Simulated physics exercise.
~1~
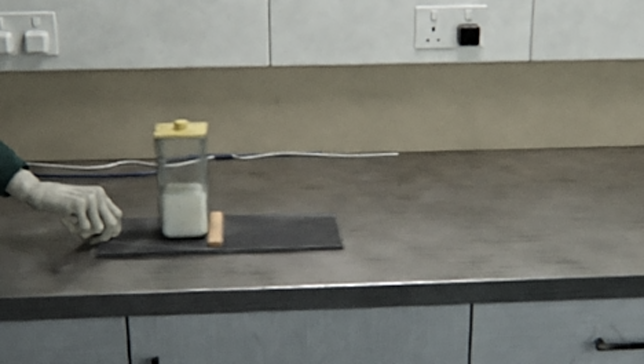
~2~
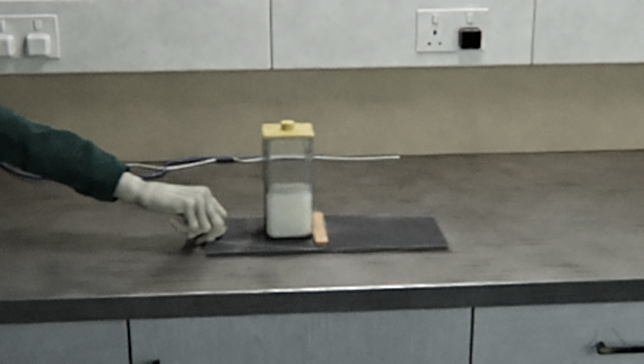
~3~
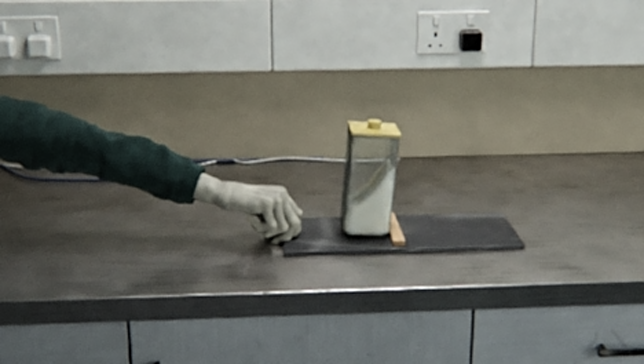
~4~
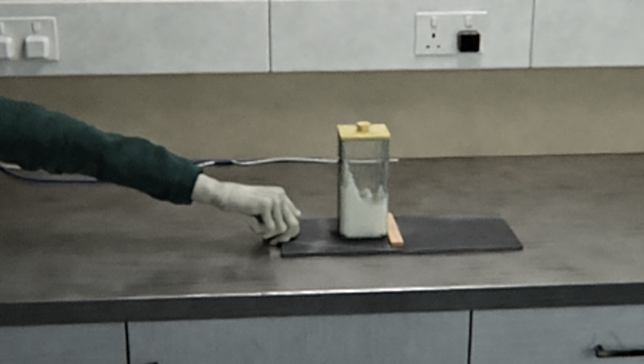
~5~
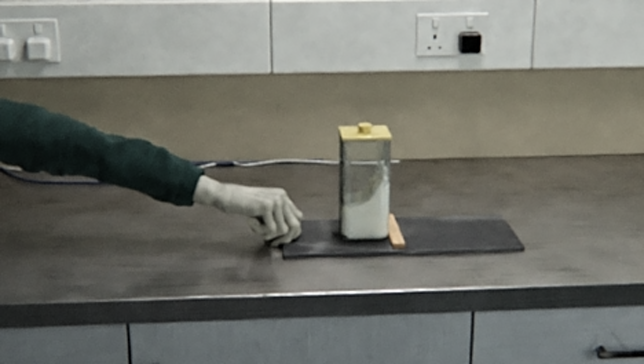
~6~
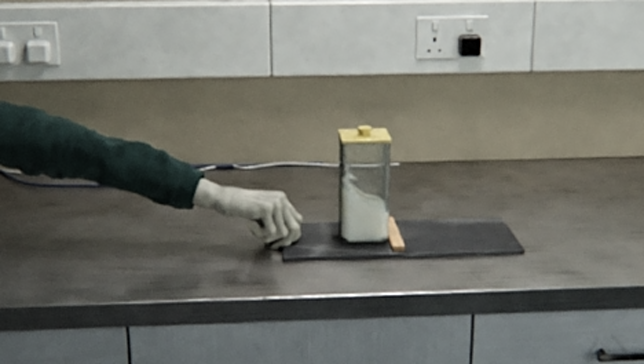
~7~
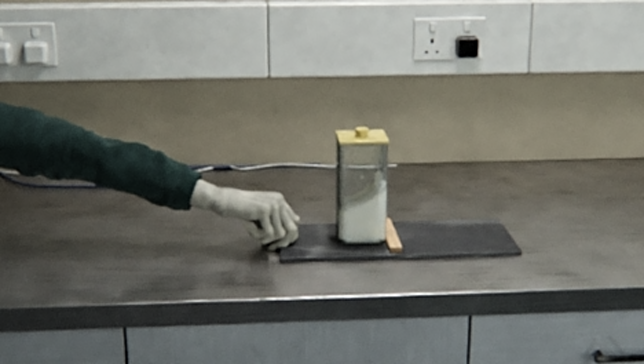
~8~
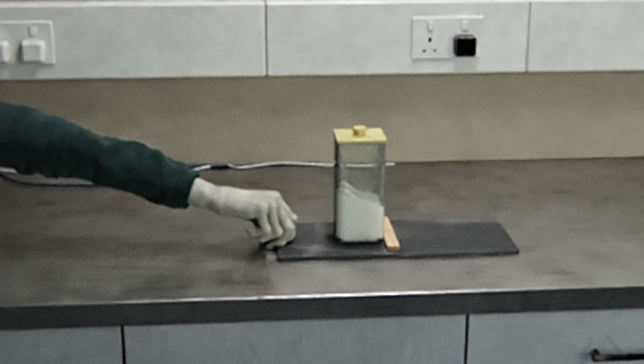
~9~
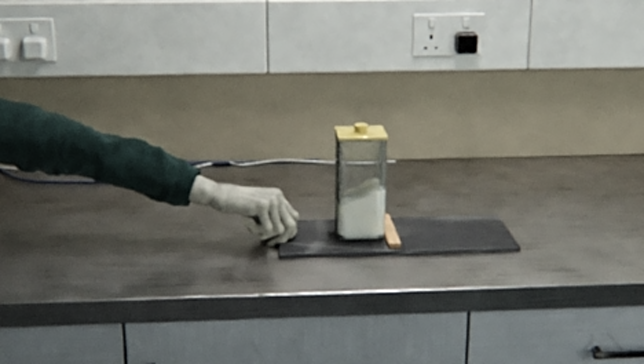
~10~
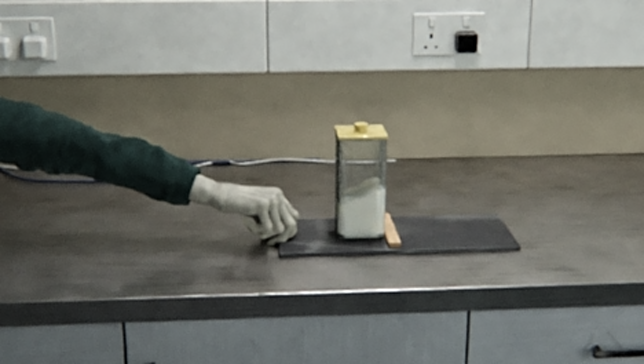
A half-full bottle rides right on a hand-pushed board, tips slightly, and stays standing.
